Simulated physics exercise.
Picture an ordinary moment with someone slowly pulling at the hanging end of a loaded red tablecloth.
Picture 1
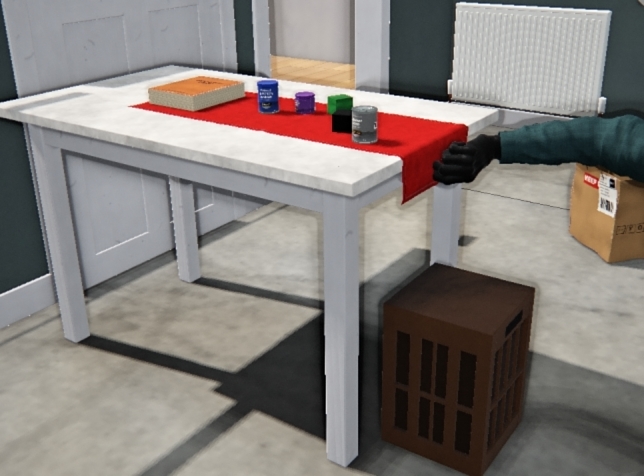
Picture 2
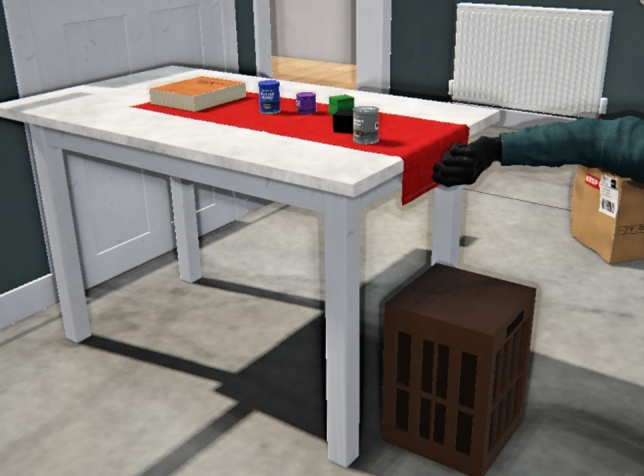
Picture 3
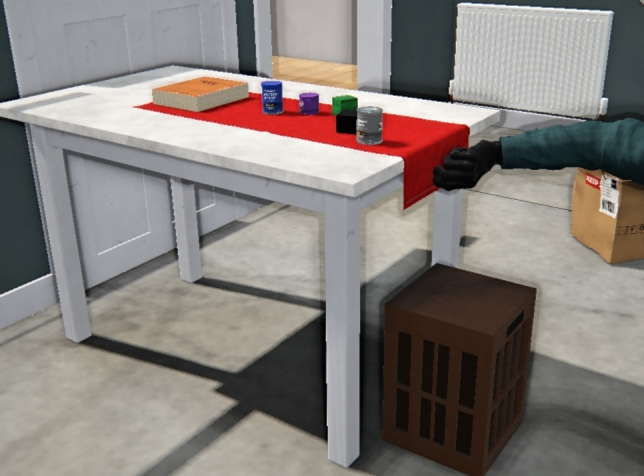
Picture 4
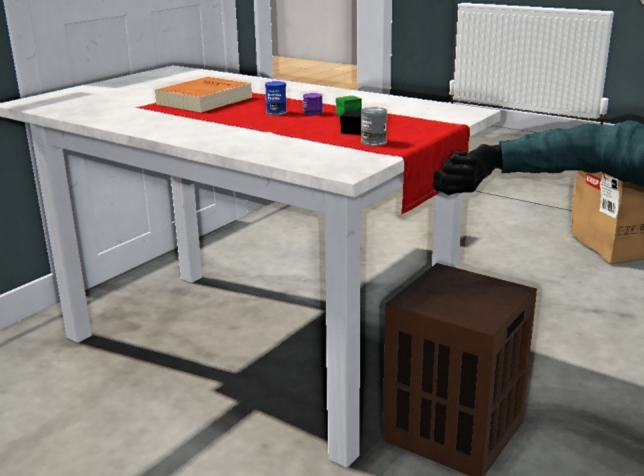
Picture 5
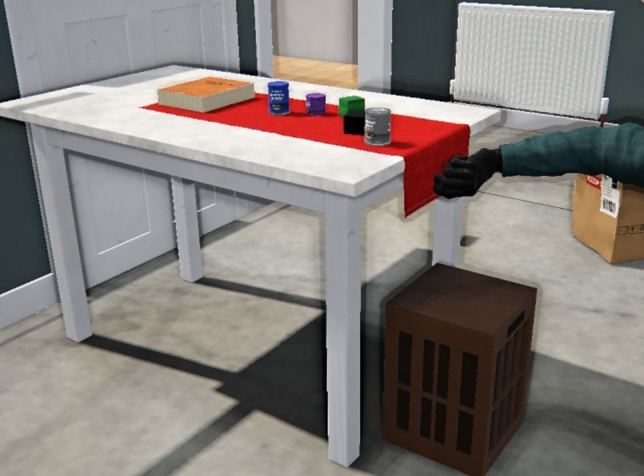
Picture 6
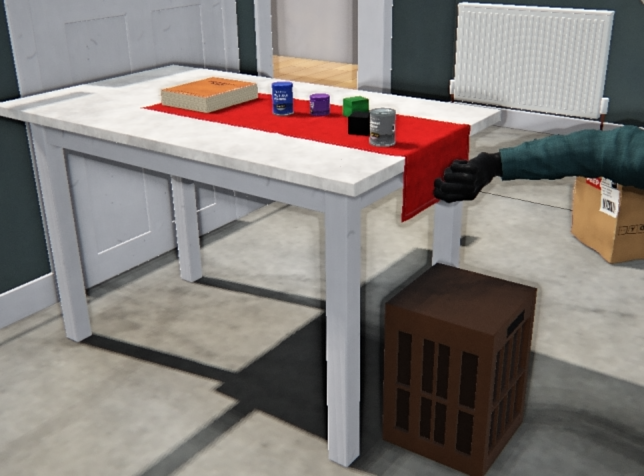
To begin with, a gloved hand grips the hanging end of a red cloth on a white table, with a book, a blue can, a purple pot, stacked green and black cubes and a grey can on top. The hand slowly draws the cloth slightly right and down, and the items shift along with it.
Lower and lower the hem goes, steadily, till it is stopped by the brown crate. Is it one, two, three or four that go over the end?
By the end, two will have gone over.
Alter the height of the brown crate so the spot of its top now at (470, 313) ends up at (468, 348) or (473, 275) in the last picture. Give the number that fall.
Then 3 and 1.
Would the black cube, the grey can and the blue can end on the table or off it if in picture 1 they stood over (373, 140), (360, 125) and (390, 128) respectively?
So the black cube leaves the top, the grey can leaves the top, and the blue can leaves the top.
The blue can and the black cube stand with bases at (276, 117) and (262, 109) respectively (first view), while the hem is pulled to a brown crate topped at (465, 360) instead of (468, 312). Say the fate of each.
The blue can survives, the black cube stays on.
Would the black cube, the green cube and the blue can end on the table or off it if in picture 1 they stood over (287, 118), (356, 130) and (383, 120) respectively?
Here's what happens: The black cube remains aboard, the green cube leaves its perch, the blue can leaves its perch.
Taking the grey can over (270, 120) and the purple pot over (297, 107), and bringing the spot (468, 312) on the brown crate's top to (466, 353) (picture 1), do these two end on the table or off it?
Grey can stays, purple pot stays.
A little later, hem near (436, 249); grey can gone.
Next, hem on the crate; grey can and black cube gone.
When it is over, hem on the crate; grey can and black cube gone. The answer is two.
